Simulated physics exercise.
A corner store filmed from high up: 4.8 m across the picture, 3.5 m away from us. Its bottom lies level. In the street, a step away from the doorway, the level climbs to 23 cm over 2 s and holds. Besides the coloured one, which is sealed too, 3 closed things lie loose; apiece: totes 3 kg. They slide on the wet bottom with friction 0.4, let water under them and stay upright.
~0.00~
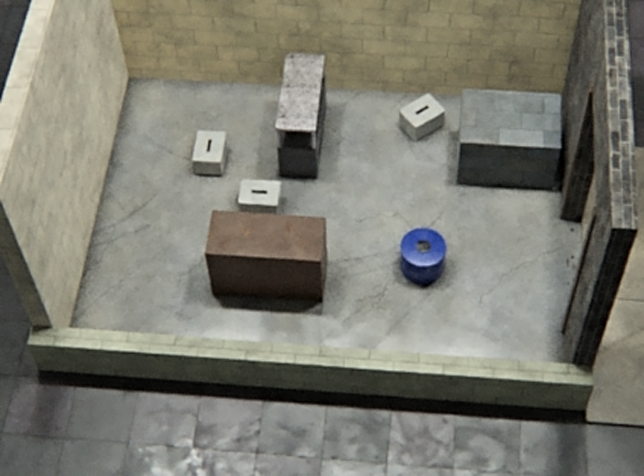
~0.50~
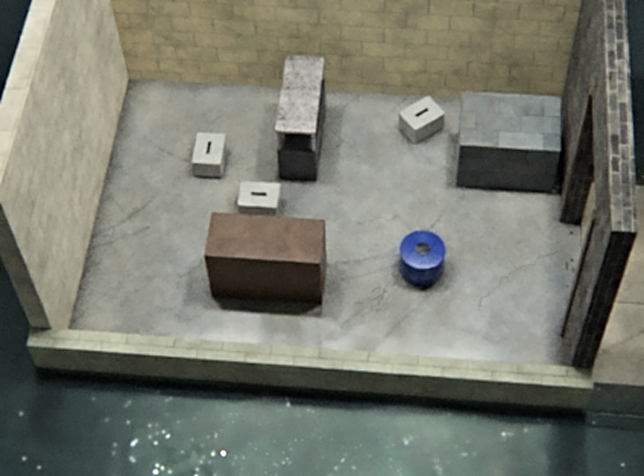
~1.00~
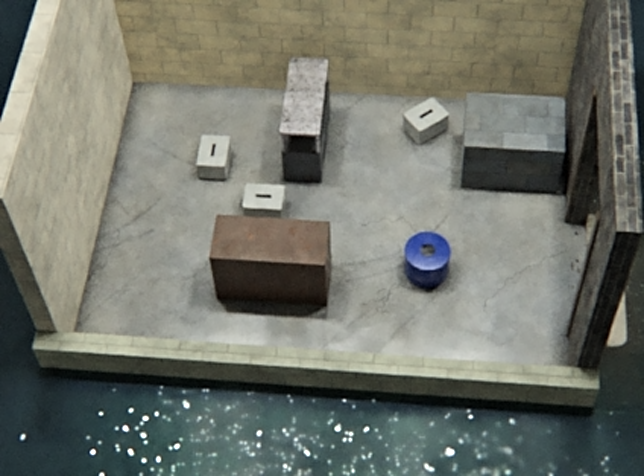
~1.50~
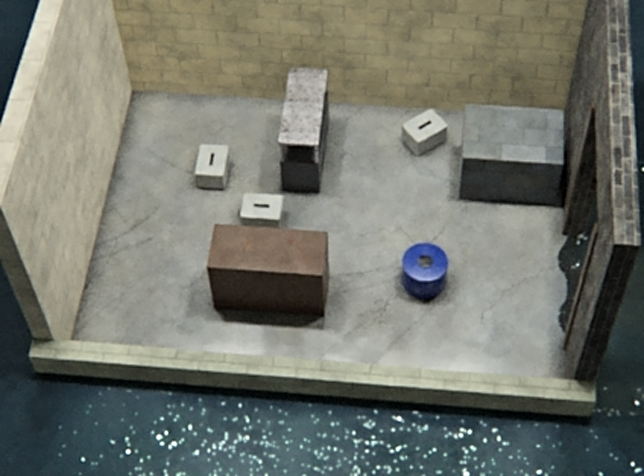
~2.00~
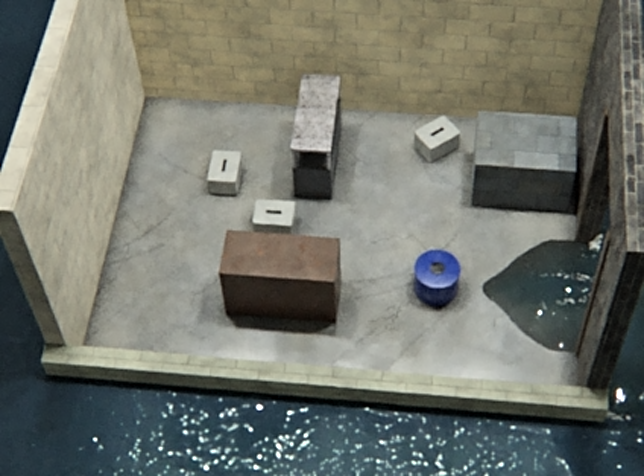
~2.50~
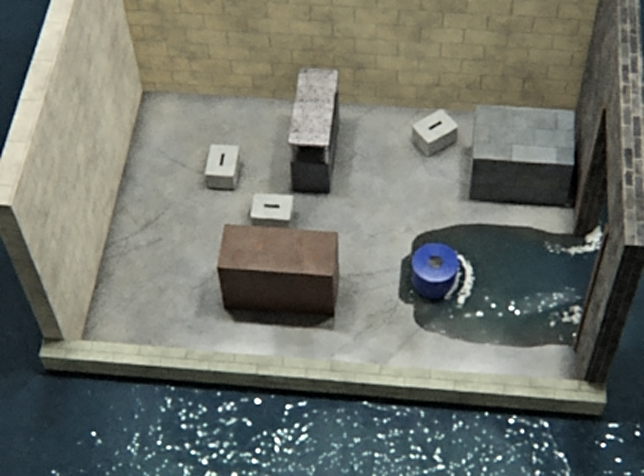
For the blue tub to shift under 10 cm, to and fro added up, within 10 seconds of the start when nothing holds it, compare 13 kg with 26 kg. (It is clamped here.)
I expect that neither weight holds it.
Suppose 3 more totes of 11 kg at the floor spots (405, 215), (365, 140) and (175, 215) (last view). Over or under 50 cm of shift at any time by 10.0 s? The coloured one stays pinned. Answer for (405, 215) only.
Answer: Over.
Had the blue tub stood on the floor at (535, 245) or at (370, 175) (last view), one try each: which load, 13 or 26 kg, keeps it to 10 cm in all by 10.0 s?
In that order: Neither holds; only the larger holds.
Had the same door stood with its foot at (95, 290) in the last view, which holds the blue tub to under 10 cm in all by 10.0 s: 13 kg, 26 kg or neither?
Then only the higher weight holds it.
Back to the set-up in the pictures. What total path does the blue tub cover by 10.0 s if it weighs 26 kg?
About 40 cm.
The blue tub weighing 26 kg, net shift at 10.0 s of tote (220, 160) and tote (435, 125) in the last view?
In that order: 60 cm, 30 cm.
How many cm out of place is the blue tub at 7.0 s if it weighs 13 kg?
About 80 cm.
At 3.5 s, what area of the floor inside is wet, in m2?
Roughly 6.5 m2.
After 3.5 s the blue tub would be 73 cm from its start with 13 kg and 26 cm from its start with 26 kg; 6 cm of water round it then.
After 4.5 s the blue tub would be 73 cm from its start with 13 kg and 36 cm from its start with 26 kg; 6 cm of water round it then.
After 7.0 s the blue tub would be 73 cm from its start with 13 kg and 36 cm from its start with 26 kg; 7 cm of water round it then.
After 10.0 s the blue tub would be 278 cm from its start with 13 kg and 36 cm from its start with 26 kg; 8 cm of water round it then.
